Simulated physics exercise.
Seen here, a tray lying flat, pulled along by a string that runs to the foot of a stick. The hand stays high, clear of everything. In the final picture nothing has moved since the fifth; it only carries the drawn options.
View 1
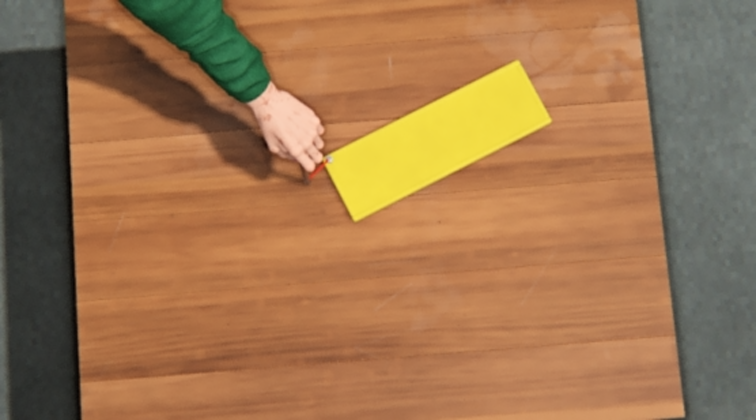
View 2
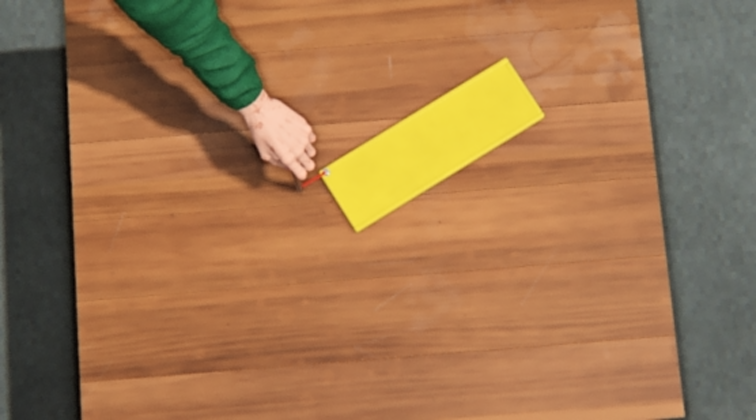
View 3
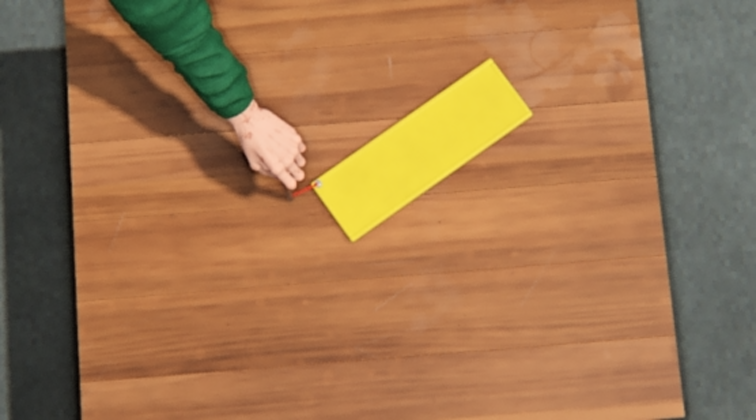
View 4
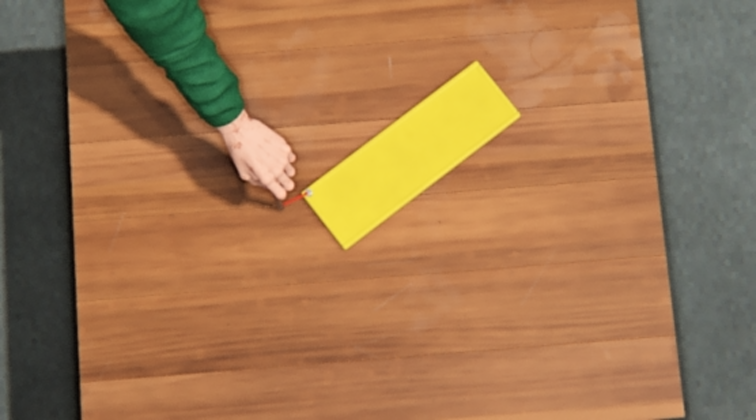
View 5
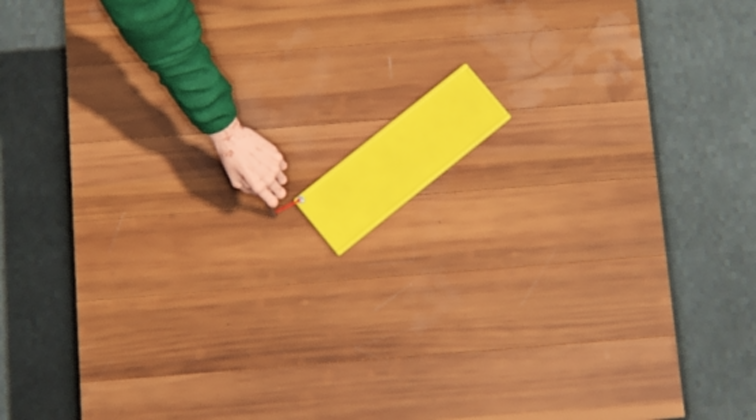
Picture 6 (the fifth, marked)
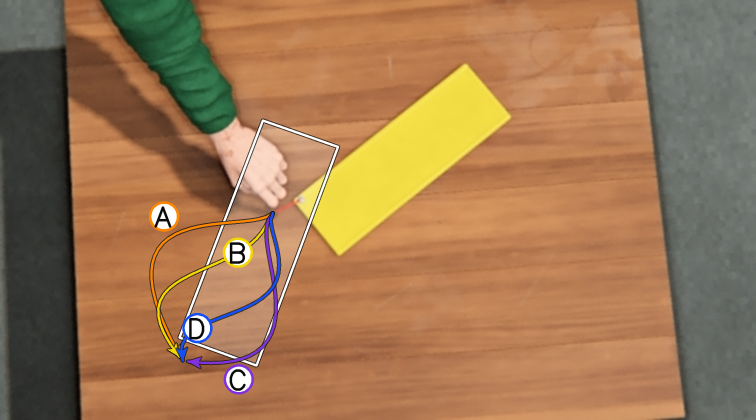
In this clip, a hand in a green sleeve holds a small red object at the corner of a flat yellow tray on a wooden table, drawing it a short way left and downward as the tray turns slightly counterclockwise.
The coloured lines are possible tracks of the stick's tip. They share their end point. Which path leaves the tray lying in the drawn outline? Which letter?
Line A does it.
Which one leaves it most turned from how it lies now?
A.
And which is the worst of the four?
That is C.
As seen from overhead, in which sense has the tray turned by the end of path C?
Anticlockwise.
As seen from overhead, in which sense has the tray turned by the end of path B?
On that path, anticlockwise.
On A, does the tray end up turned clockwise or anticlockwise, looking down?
Anticlockwise.
On the marked copy, A from (273, 213) via (158, 250) to (182, 358); B from (273, 213) via (189, 276) to (179, 357); C from (273, 213) via (275, 319) to (188, 362); D from (273, 213) via (255, 303) to (183, 361); the outline at (260, 241).
With A. Early on, foot of the stick (190, 229), middle of the tray (325, 185).
Further on, foot of the stick (154, 295), middle of the tray (271, 213).
At the end, foot of the stick (183, 361), middle of the tray (260, 241); it lies in the outline.
As for the rest, B leaves its middle at (268, 249); C leaves its middle at (298, 272); D leaves its middle at (288, 262).
